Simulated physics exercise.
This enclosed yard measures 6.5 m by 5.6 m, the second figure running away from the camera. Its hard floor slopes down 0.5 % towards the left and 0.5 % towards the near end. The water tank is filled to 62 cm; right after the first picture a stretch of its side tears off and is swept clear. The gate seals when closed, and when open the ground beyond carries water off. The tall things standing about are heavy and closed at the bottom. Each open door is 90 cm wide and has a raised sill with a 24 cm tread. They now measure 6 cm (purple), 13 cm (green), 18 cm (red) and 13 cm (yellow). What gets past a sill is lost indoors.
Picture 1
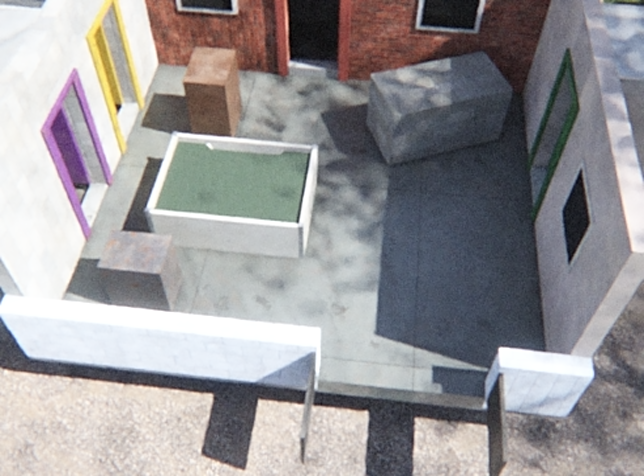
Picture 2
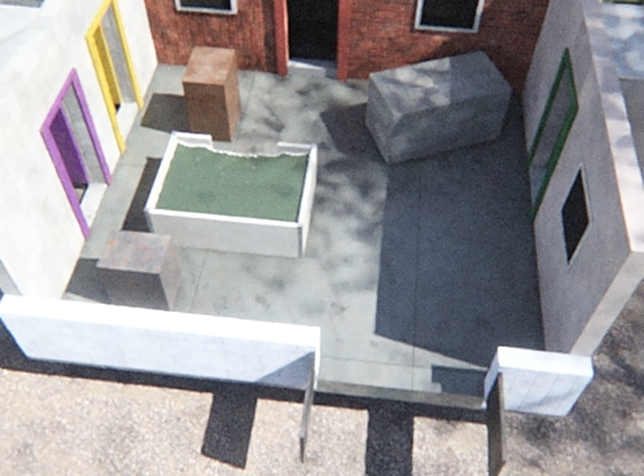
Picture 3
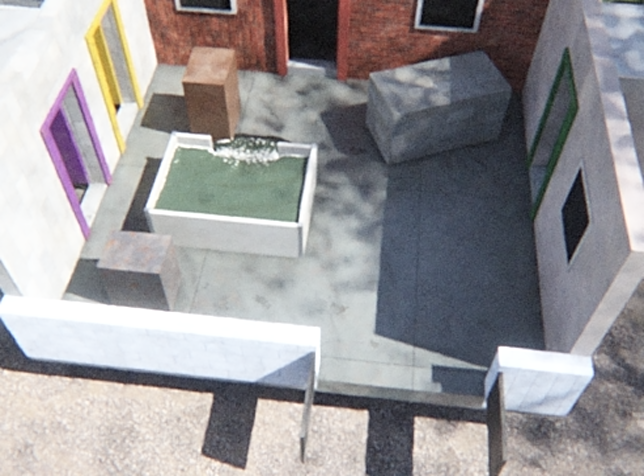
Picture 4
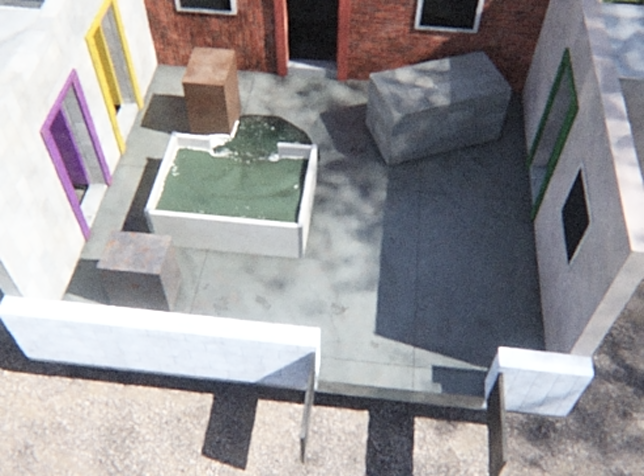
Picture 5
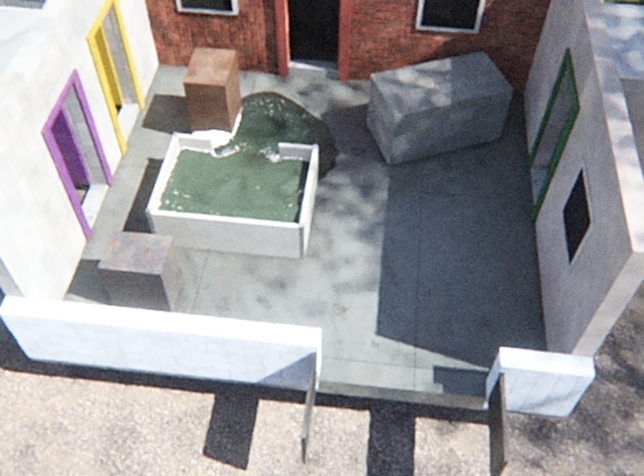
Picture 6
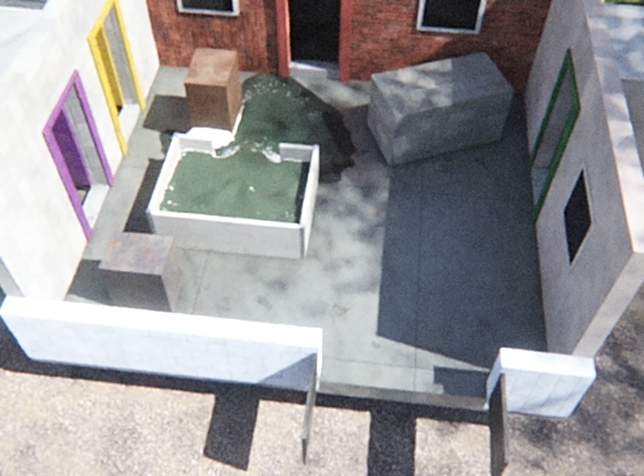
In a walled yard, the far side of a white tank of green water gave way, and water poured out through the gap and spread across the floor behind it toward the brick wall.
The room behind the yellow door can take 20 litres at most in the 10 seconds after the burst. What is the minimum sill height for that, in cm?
It would have to be roughly 8 cm high.
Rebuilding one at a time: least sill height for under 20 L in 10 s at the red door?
About 24 cm at red.
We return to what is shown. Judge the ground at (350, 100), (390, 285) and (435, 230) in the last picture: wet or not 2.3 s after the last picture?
In that order: Flooded, dry, still dry.
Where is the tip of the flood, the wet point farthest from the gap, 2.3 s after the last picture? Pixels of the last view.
Near (524, 94).
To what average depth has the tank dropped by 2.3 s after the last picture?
About 24 cm.
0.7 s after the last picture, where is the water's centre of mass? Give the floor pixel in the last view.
Around (250, 171).
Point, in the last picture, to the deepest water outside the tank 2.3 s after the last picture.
Around (461, 89).
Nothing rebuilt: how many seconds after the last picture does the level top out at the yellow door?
Near 2.6 s.
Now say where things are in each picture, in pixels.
In the first picture, still water, 62 cm deep, in the water tank at (235, 182); the yellow door at (118, 80) is dry.
In the second picture, water pours out on the far side and has run 0.3 m, to a hidden place; about 6 cm deep outside, 62 cm at the back.
In the third picture, water pours out on the far side and has run 0.8 m, to (235, 137); about 10 cm deep outside, 62 cm at the back.
In the fourth picture, the front is at (248, 118), 1.3 m from the gap on the far side; 1.6 m2 of floor is wet, 57 cm left at the back.
In the fifth picture, the front is at (258, 95), 1.9 m from the gap on the far side; 2.6 m2 of floor is wet, 51 cm left at the back.
In the sixth picture, water pours out on the far side and has run 2.5 m, to (268, 74); about 6 cm deep outside, 52 cm at the back; the yellow door at (119, 81), 2.2 m from the gap, is still 0.6 m from the nearest water.
Then, 0.7 s after the last picture water covers 25 % of the floor, deepest (37 cm) near (278, 75); 10 cm at the yellow door, 0 litres in over its 13 cm sill.
Then, 2.3 s after the last picture water covers 40 % of the floor, deepest (28 cm) near (461, 89); 11 cm at the yellow door, 1 litre in over its 13 cm sill.
Then, 9.3 s after the last picture water covers 90 % of the floor, deepest (12 cm) near (50, 334); 5 cm at the yellow door, 1 litre in over its 13 cm sill.
At the yellow door as built, the water peaked near 14 cm, 2.5 s after the last picture.
With a sill of 7 cm, 29 litres would have come in within the 10 s; with 9 cm, 13 litres. So under 20 litres takes about 8 cm.
